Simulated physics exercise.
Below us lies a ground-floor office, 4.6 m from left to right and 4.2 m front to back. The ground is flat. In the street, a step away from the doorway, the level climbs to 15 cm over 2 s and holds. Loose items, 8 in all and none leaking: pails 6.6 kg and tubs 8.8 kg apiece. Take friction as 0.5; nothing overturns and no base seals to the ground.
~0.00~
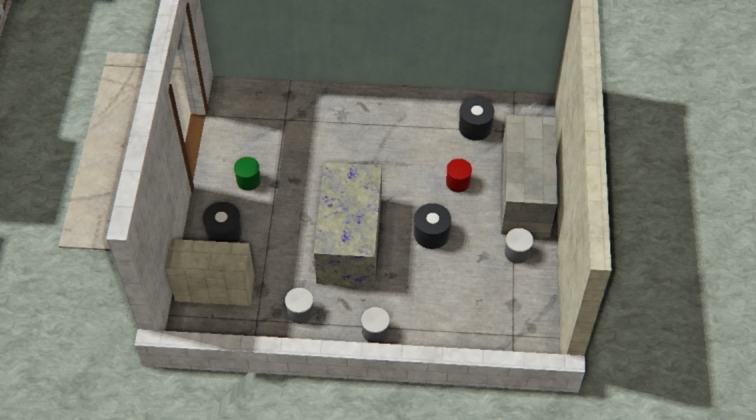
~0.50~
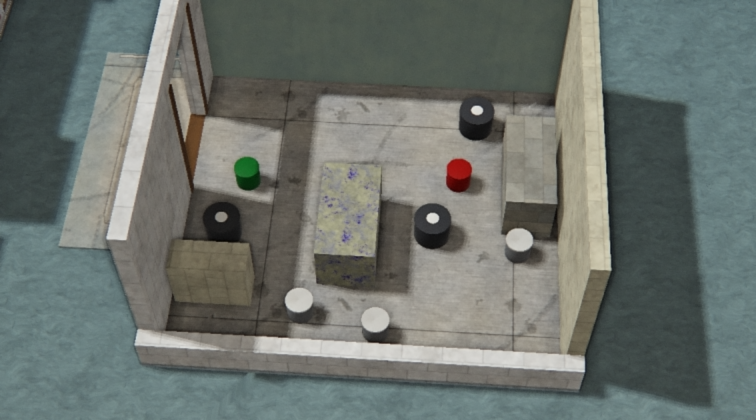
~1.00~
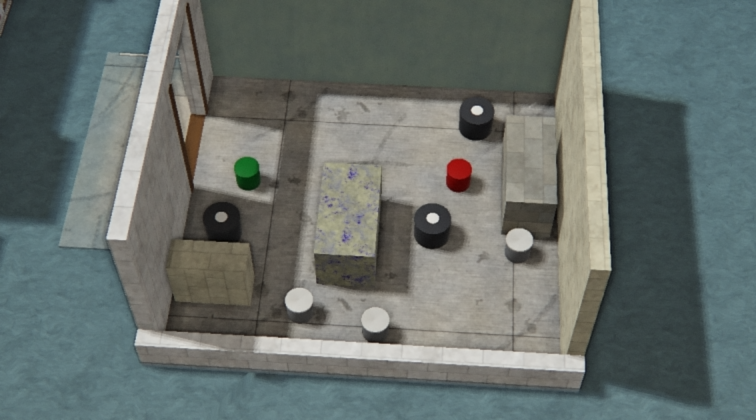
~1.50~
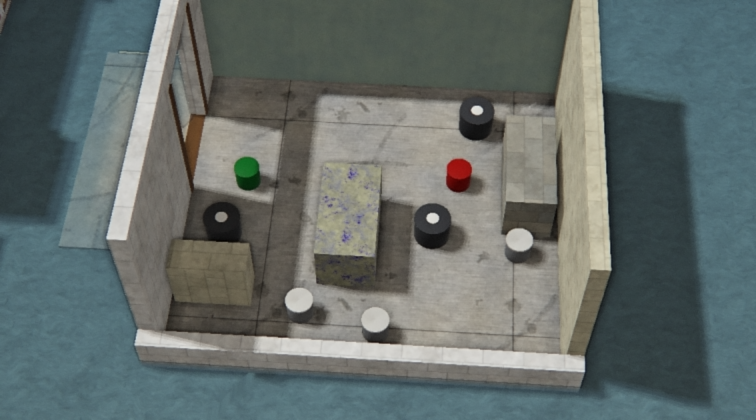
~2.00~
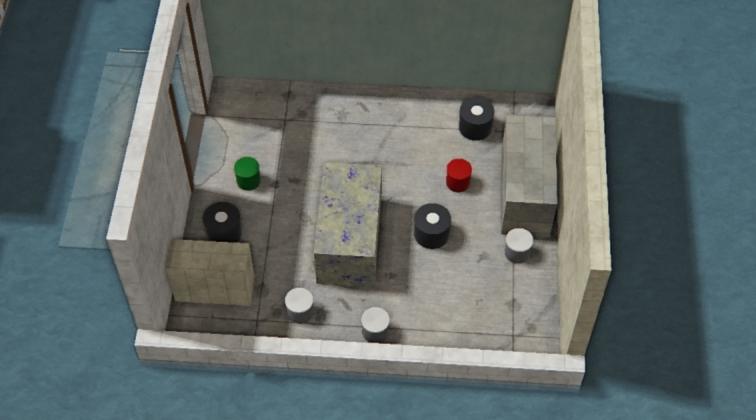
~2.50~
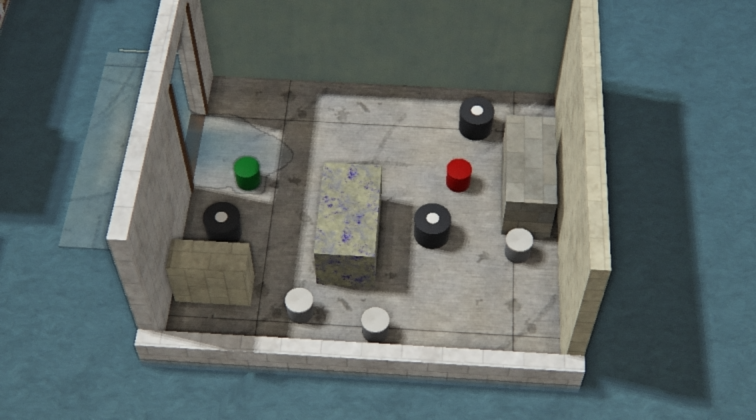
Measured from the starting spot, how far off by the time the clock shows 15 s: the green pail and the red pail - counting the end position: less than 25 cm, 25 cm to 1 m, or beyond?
Green pail is nudged along, red pail gets carried off.
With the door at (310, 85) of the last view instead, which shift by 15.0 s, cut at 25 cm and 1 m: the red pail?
Then the red pail holds its place.
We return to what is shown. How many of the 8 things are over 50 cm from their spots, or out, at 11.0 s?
By then 3.
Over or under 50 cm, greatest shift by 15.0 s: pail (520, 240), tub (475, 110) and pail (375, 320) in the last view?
In that order: Less, past it, less.
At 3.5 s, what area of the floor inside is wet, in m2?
Roughly 4.5 m2.
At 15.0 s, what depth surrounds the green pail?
About 6 cm.
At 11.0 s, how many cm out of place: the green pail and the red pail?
About 60 and 60 cm.
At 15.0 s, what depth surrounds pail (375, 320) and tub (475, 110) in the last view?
About 8 and 8 cm.
After 3.5 s the green pail is near (264, 179), 0.3 m from its start, aground; the red pail is near (459, 169), 0.0 m from its start, aground; 0 afloat.
After 6.8 s the green pail is near (280, 189), 0.6 m from its start, aground; the red pail is near (459, 169), 0.0 m from its start, aground; 1 afloat.
After 11.0 s the green pail is near (280, 189), 0.6 m from its start, aground; the red pail is near (475, 204), 0.6 m from its start, afloat; 2 afloat.
After 15.0 s the green pail is near (282, 190), 0.6 m from its start, aground; the red pail is near (487, 277), 1.6 m from its start, afloat; 5 afloat.
